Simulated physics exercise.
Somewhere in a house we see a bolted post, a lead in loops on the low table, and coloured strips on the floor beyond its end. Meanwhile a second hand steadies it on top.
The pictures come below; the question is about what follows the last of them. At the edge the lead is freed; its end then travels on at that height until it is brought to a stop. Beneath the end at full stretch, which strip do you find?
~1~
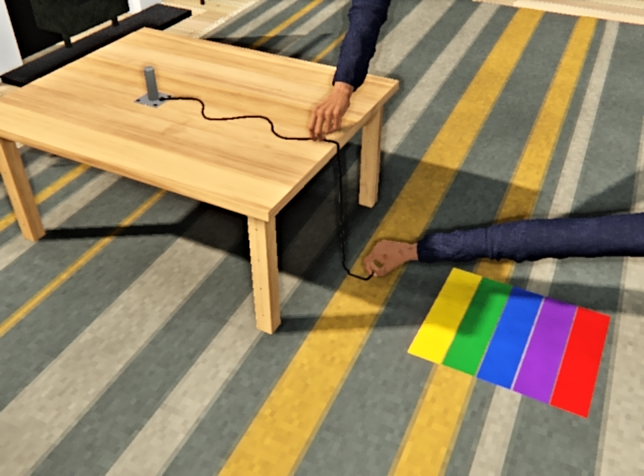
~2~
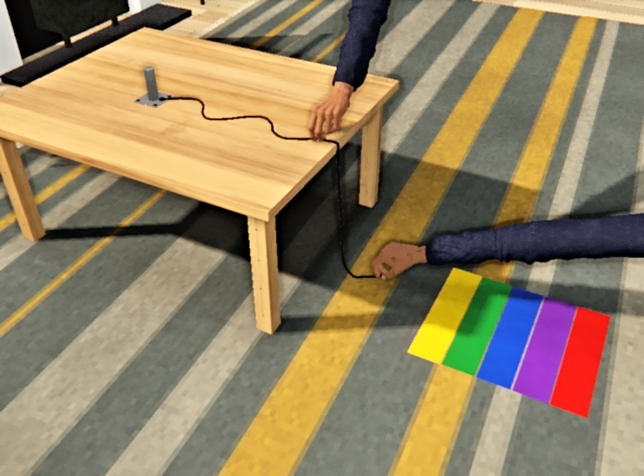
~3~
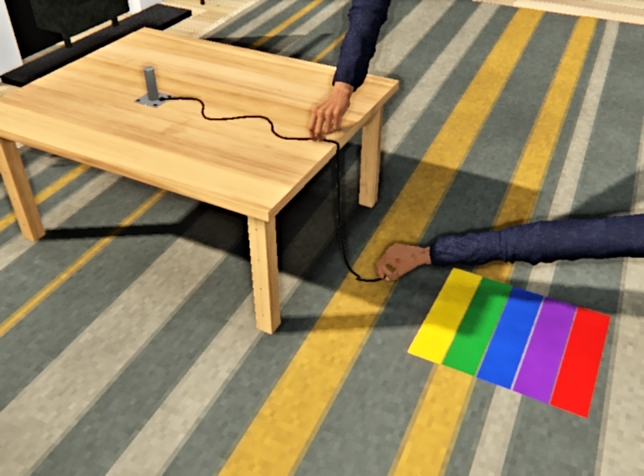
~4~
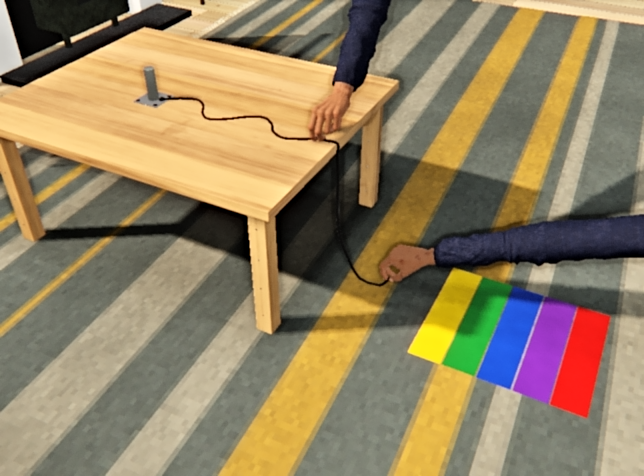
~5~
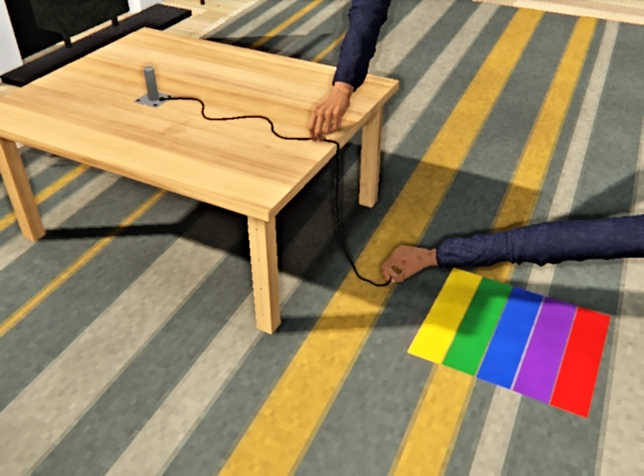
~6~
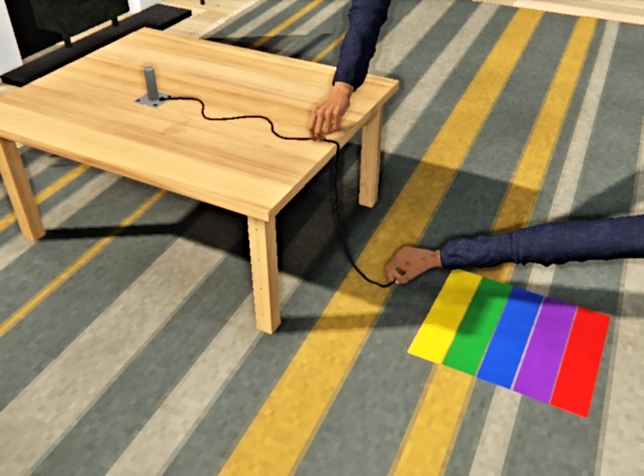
You find the blue strip.
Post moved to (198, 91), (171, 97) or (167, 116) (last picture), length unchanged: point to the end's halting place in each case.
Taking the tries in turn, you get (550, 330), (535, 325) and (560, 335).
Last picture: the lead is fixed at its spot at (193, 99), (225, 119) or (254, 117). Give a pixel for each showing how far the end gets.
Going through the tries, I'd expect close to (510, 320), (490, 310) and lastly (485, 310).
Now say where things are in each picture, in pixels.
End (373, 273); yellow (432, 341); green (466, 353); blue (500, 365); purple (536, 378); red (574, 391), in the first picture.
End (381, 275); lead through (192, 99) (223, 119) (272, 130) (332, 142) (340, 206) (344, 261), in the second picture.
End (385, 277), in the third picture.
End (389, 278); lead through (192, 99) (223, 119) (272, 130) (332, 142) (338, 206) (349, 260), in the fourth picture.
End (391, 279), in the fifth picture.
End (395, 280); lead through (192, 99) (223, 119) (272, 130) (332, 142) (337, 205) (351, 260), in the sixth picture.
Soon after, end near (456, 300); over yellow.
Then, end near (495, 313); over green.
At full stretch, end near (518, 320); over blue. It gets as far as the blue strip.
